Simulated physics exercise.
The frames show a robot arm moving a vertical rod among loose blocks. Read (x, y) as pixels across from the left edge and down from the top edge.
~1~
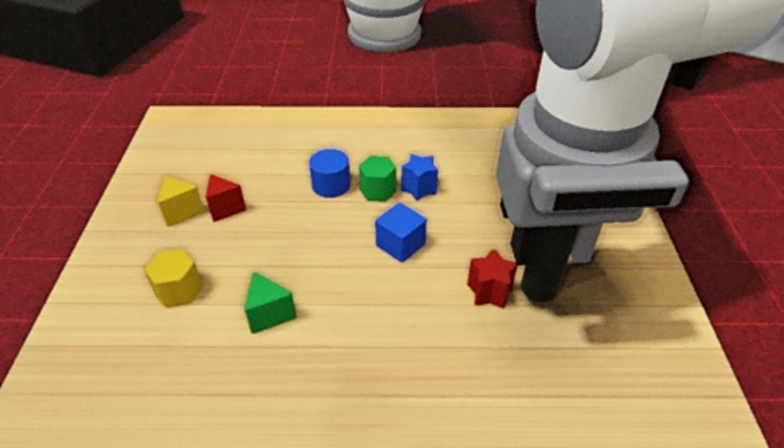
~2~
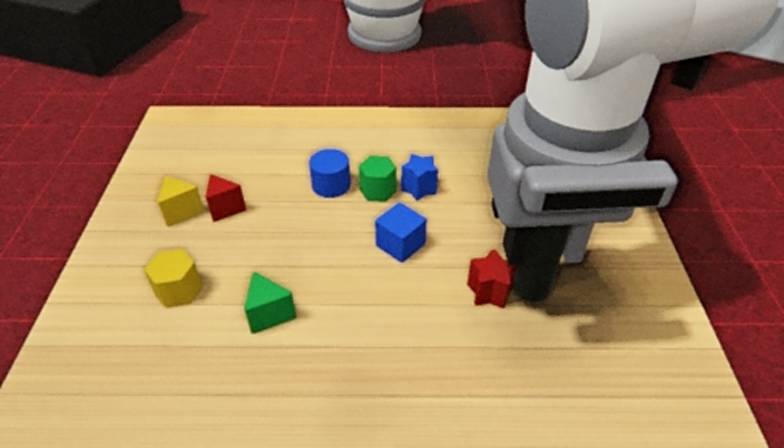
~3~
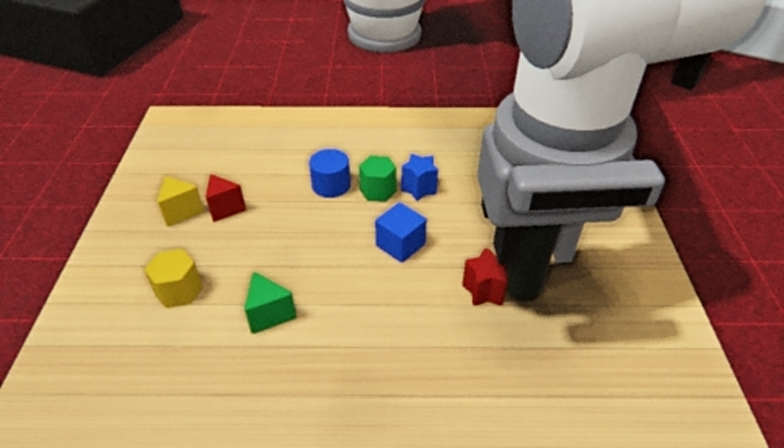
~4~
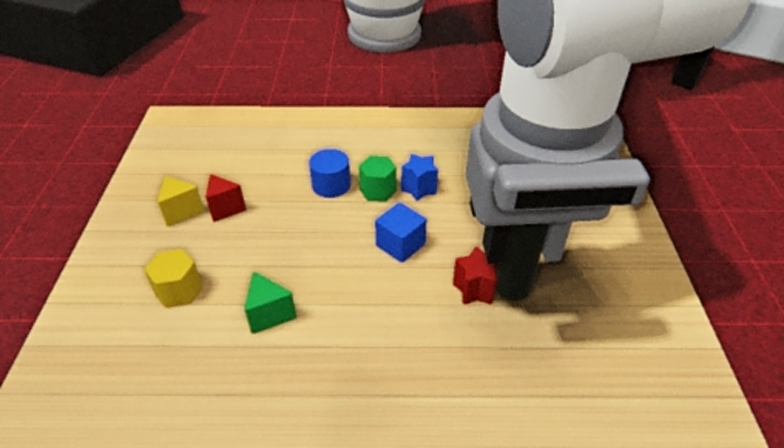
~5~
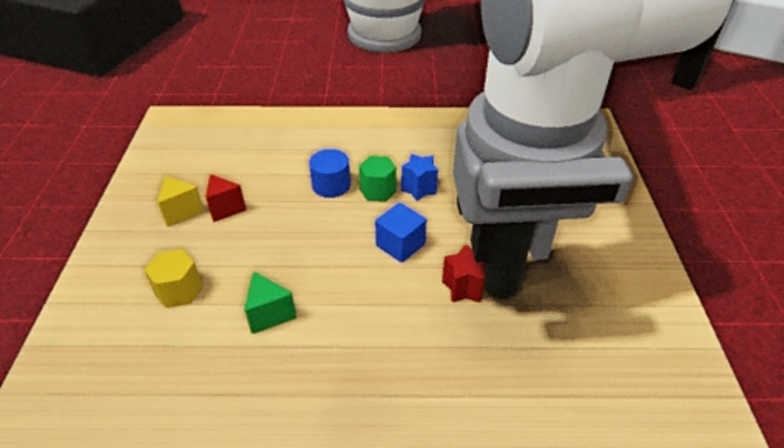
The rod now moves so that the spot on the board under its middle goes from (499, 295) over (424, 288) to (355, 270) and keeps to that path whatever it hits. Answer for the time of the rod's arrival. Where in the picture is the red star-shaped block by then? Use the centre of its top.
It is going to be at (326, 230).
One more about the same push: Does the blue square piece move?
Yes.
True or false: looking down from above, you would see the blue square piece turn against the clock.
False - the claim does not hold.
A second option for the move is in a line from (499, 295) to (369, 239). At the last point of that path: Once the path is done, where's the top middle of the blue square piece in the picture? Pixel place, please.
It is going to be at (350, 189).
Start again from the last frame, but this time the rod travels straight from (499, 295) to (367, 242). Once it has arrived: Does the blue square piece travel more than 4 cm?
I'd say yes.
On the path given first. One third of the way, rod (448, 280); red star-shaped block (416, 254).
Two thirds of the way, rod (399, 271); blue square piece (390, 213), turned 45° clockwise; red star-shaped block (370, 243), turned 15° clockwise.
At the end, rod (354, 259); green triangular block in place; blue square piece (389, 212), turned 50° clockwise; red star-shaped block (326, 230), turned 15° clockwise.
